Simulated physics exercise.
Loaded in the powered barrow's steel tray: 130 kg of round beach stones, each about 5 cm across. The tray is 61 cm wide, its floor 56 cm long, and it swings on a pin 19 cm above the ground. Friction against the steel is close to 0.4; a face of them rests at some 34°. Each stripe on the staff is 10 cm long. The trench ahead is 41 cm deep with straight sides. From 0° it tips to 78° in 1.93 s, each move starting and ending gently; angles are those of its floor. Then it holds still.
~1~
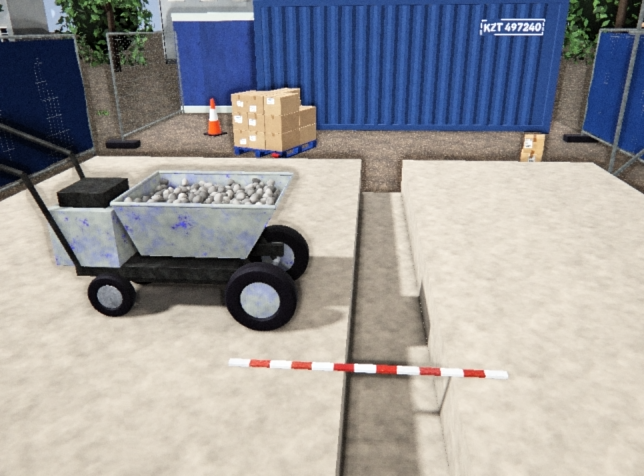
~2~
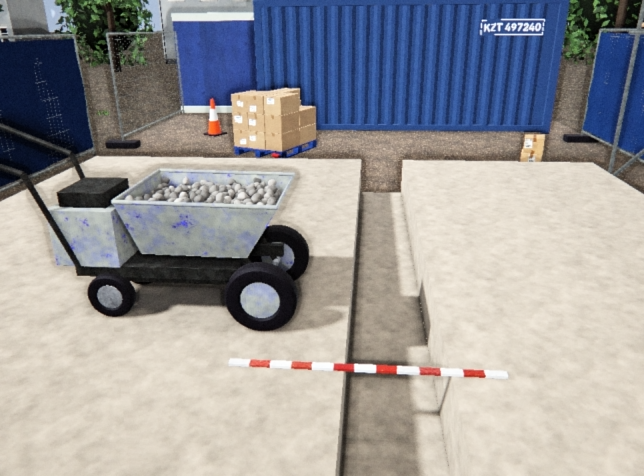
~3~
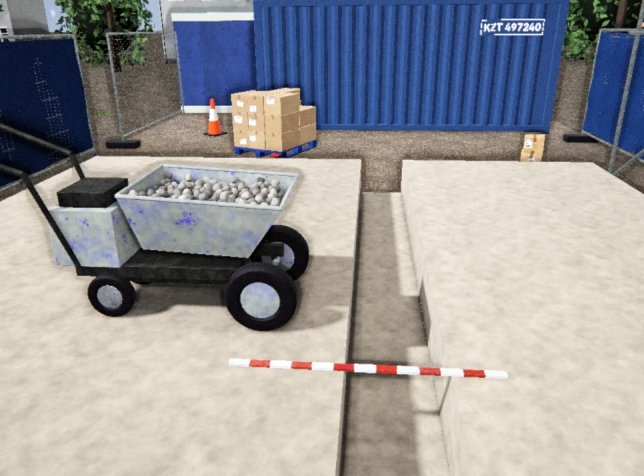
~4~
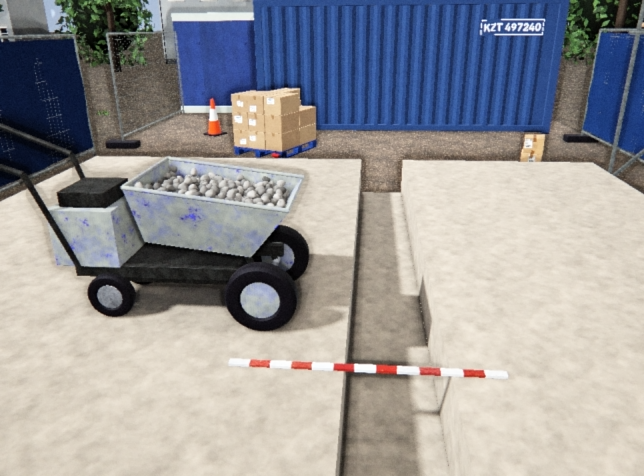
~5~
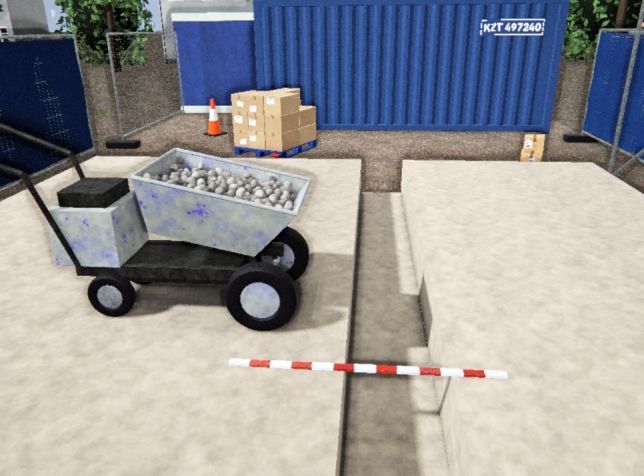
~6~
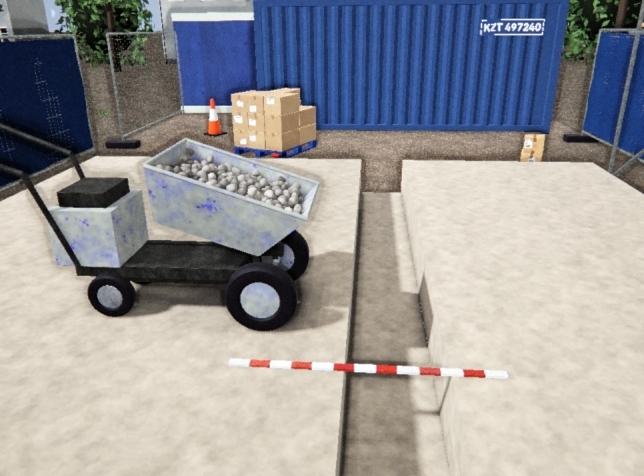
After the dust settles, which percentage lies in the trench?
Some 100 per cent of it.
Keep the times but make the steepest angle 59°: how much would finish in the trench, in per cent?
Then about 65 per cent.
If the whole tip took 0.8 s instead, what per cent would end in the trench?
It would be near 95 per cent.
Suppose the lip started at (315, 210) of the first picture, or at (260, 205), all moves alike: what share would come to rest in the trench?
First some 65, then 100 per cent.
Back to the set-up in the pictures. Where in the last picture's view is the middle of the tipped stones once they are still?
Near (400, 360).
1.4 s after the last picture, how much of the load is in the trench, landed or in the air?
Some 70 per cent.
Then, 0.9 s after the last picture the floor is at 66°, 96 % in the tray, 4 % in the trench; the foremost stones are at (394, 300).
Then, 1.4 s after the last picture the floor is at 78°, 30 % in the tray, 70 % in the trench; the foremost stones are at (445, 345).
Then, 1.8 s after the last picture the floor is at 78°, 11 % in the tray, 89 % in the trench; the foremost stones are at (450, 335).
Then, 3.7 s after the last picture the floor is at 78°, 0 % in the tray, 100 % in the trench; the foremost stones are at (462, 346).
